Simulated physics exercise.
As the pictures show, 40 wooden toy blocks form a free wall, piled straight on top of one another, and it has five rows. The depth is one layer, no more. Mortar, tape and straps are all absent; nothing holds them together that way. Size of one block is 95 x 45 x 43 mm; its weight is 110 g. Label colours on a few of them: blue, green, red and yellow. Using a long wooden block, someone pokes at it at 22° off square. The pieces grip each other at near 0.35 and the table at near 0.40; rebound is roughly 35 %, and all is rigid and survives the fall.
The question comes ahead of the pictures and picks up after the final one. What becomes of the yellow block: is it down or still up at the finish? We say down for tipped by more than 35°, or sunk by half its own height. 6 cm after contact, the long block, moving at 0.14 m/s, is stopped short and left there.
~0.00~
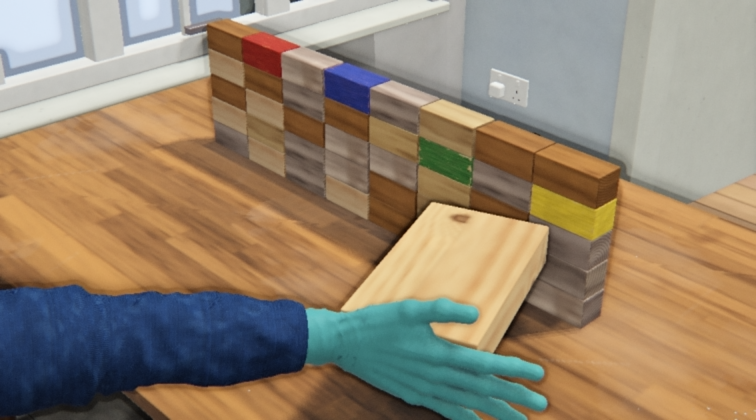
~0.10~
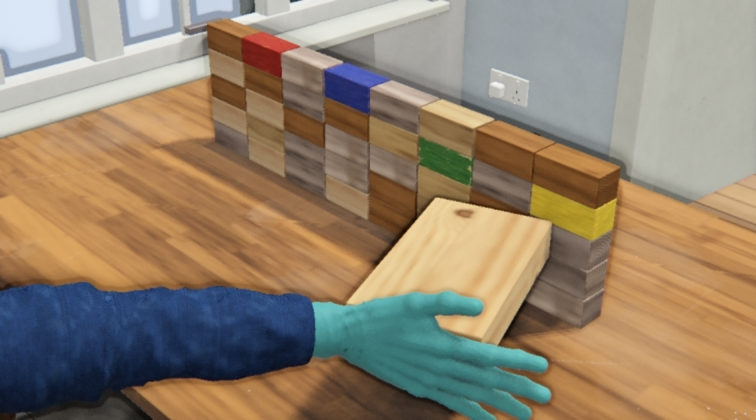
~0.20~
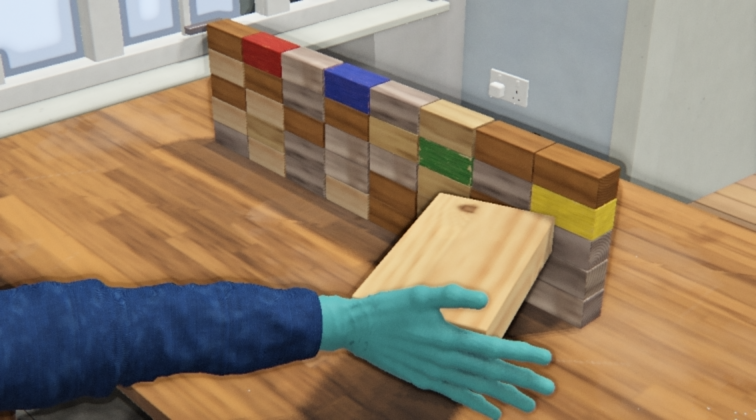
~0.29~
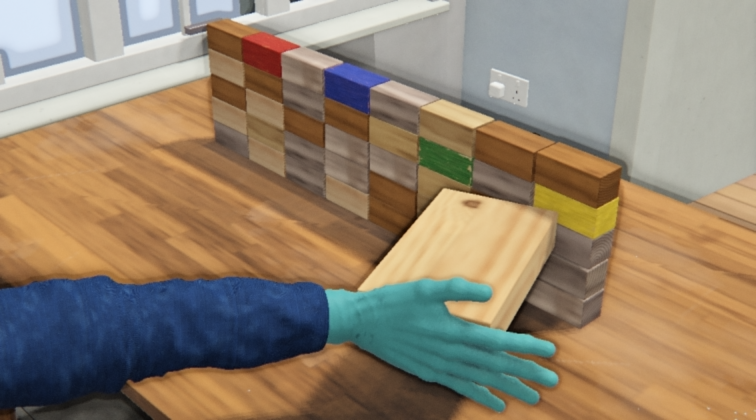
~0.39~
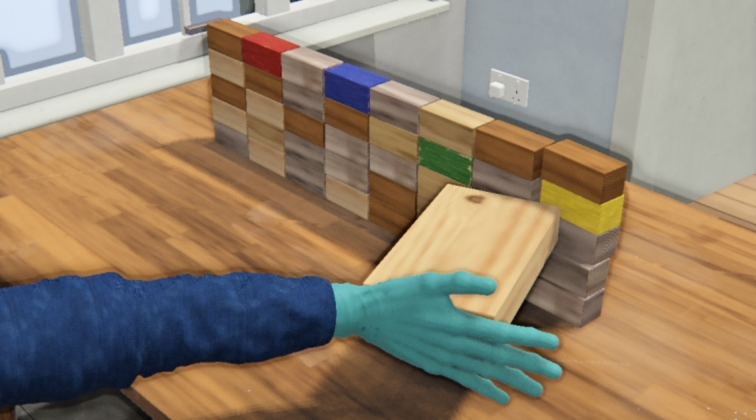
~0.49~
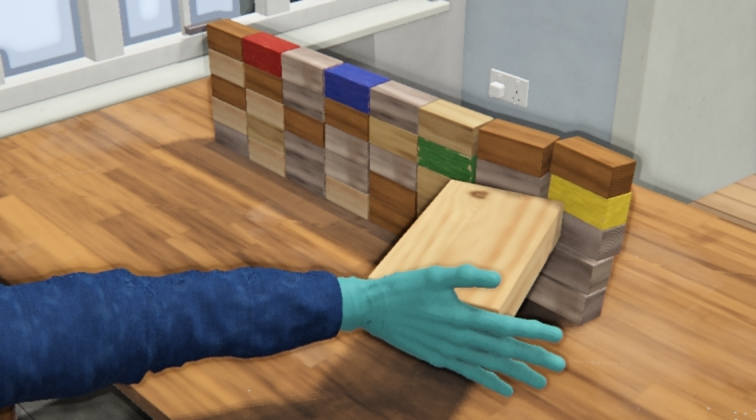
It is down.
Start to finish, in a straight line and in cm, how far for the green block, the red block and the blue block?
The green one ends 0 cm from its start, the red one 0 cm and the blue one 0 cm.
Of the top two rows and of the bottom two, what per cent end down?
20 % and 10 %.
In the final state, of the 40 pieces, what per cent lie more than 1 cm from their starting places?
Fraction: 20 %.
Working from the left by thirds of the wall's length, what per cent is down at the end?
Left 0 %, middle 0 %, right 50 %.
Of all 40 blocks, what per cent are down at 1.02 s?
It's 20 percent at that point.
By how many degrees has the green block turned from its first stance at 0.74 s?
Measured against how it began, the tilt is near 0 degrees.
By 0.60 s, none of the 40 blocks down, 8 disturbed; yellow block tilted 15°.
By 0.74 s, 5 of the 40 blocks down; yellow block tilted 40°, 33 mm lower; green block moved 8 mm.
By 0.86 s, 8 of the 40 blocks down; yellow block on its side; green block moved 7 mm.
When it is over (1.8 s), 8 of the 40 blocks down; yellow block on its side; green block moved 7 mm; red block unmoved. In pixels of the last frame, middles, yellow block near (660, 240), green block near (457, 154).
